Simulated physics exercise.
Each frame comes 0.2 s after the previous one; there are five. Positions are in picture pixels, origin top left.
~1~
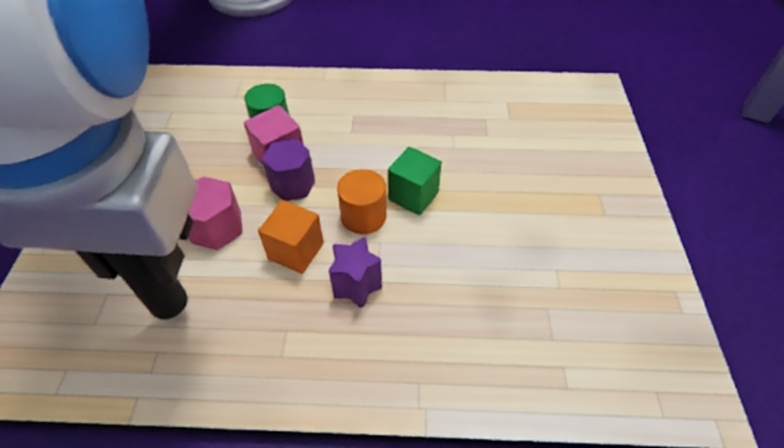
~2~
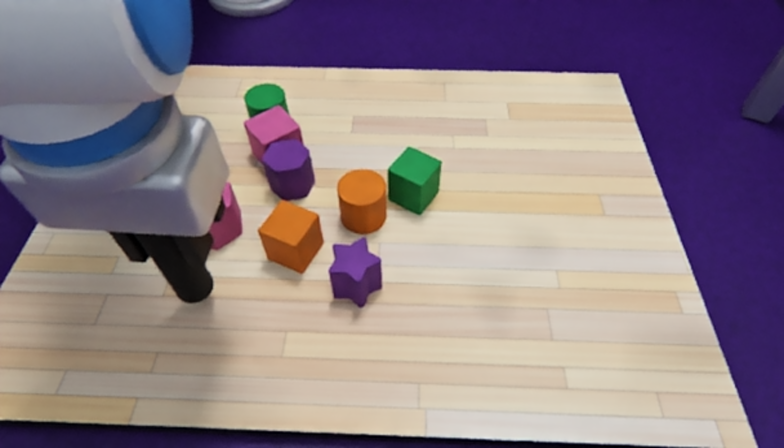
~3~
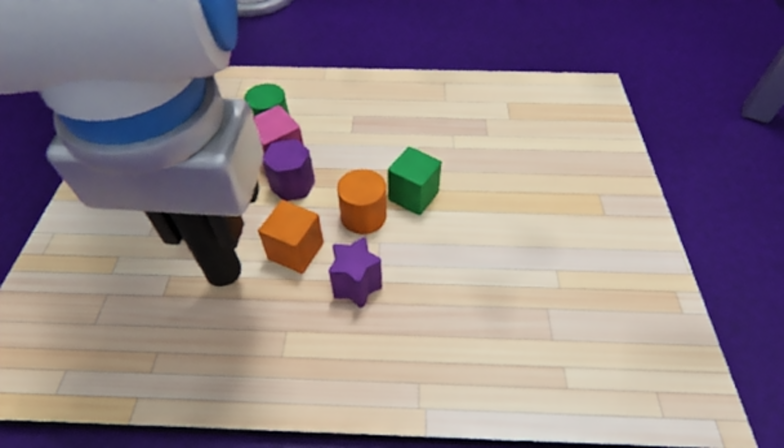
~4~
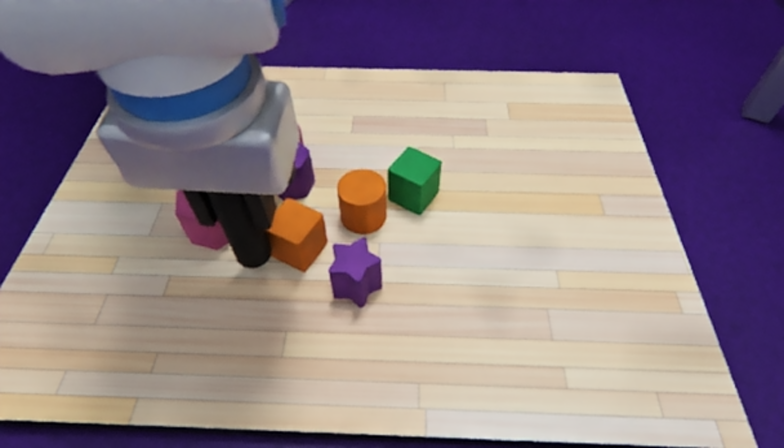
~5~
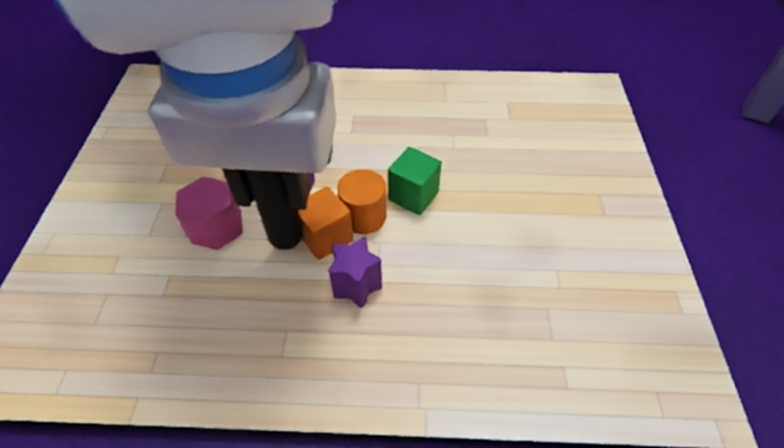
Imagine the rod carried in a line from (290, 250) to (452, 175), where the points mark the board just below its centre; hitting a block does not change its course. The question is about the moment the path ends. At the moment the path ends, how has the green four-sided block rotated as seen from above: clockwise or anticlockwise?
Viewed from above: Clockwise.
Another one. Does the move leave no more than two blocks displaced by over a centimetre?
Answer: No.
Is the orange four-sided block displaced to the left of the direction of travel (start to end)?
Answer: Yes.
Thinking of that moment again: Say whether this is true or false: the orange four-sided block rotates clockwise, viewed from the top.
That statement is not accurate.
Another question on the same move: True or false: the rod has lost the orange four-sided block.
The claim does not hold.
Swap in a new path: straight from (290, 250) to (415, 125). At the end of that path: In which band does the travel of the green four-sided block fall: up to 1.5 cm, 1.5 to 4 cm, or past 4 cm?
It moves more than 4 cm.
The first path, step by step. One third of the way, rod (346, 210); orange four-sided block (380, 181); orange circle (412, 157); green four-sided block (454, 148), turned 45° clockwise.
Two thirds of the way, rod (403, 184); orange four-sided block (434, 151), turned 20° anticlockwise; orange circle (455, 126); green four-sided block (498, 133), turned 80° clockwise.
At the end, rod (454, 162); orange four-sided block (479, 125), turned 35° anticlockwise; purple star block still; orange circle (480, 98); green four-sided block (527, 126), turned 130° clockwise.
